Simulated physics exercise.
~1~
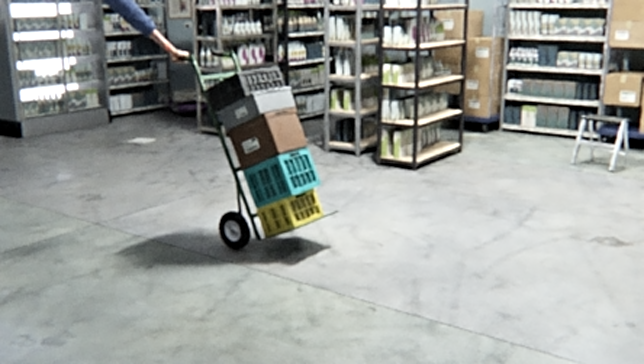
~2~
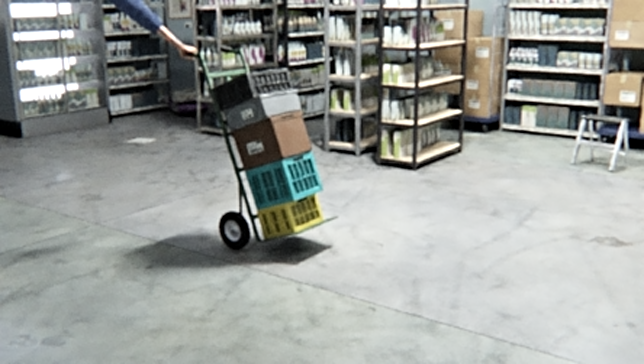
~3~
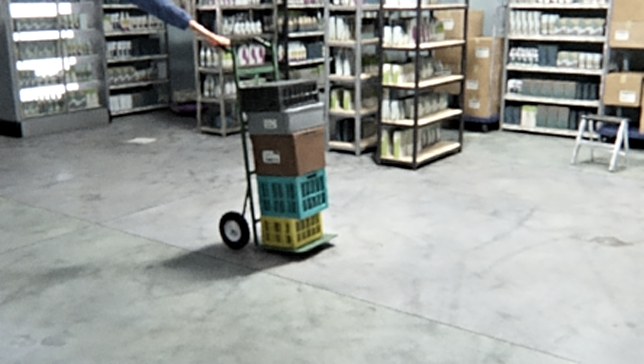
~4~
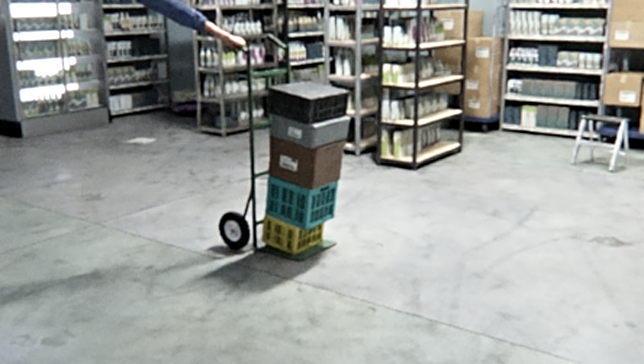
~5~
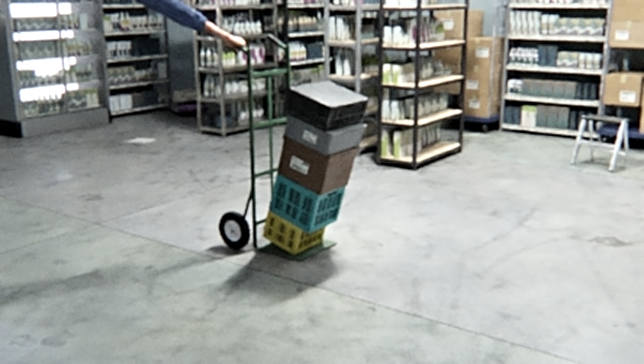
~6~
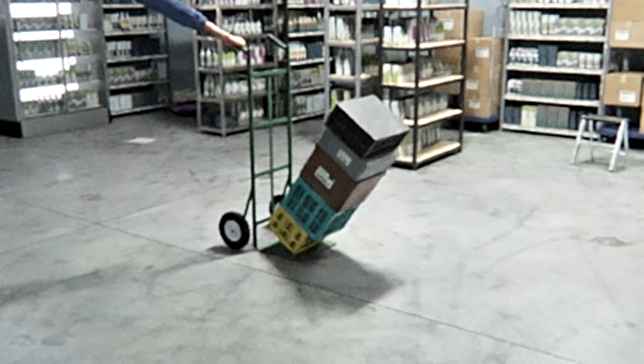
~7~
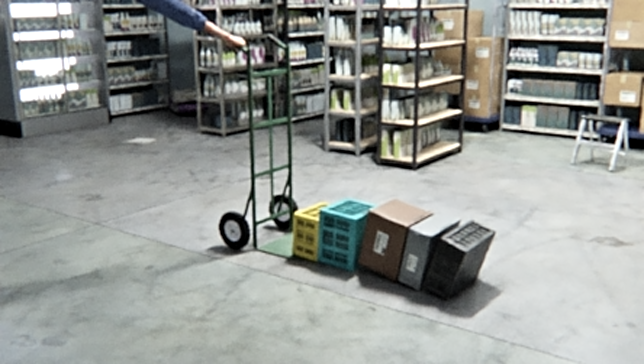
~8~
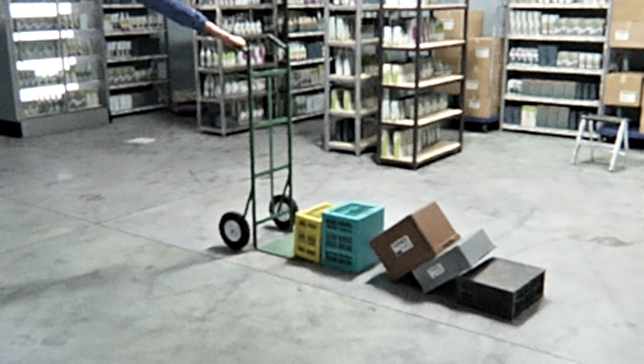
In a storeroom lined with stocked shelves, a hand at the left grips a green hand truck tilted back under a stack of five containers. From the bottom they are a yellow crate, a turquoise crate, a brown box, a grey tote and a black crate. The hand swings the truck upright, and the stack leans away from it to the right. The whole column topples over and lands in a row along the floor. The black, grey and brown ones tip farther right, ending beyond the turquoise crate, while the yellow crate lies on its side against the standing truck.
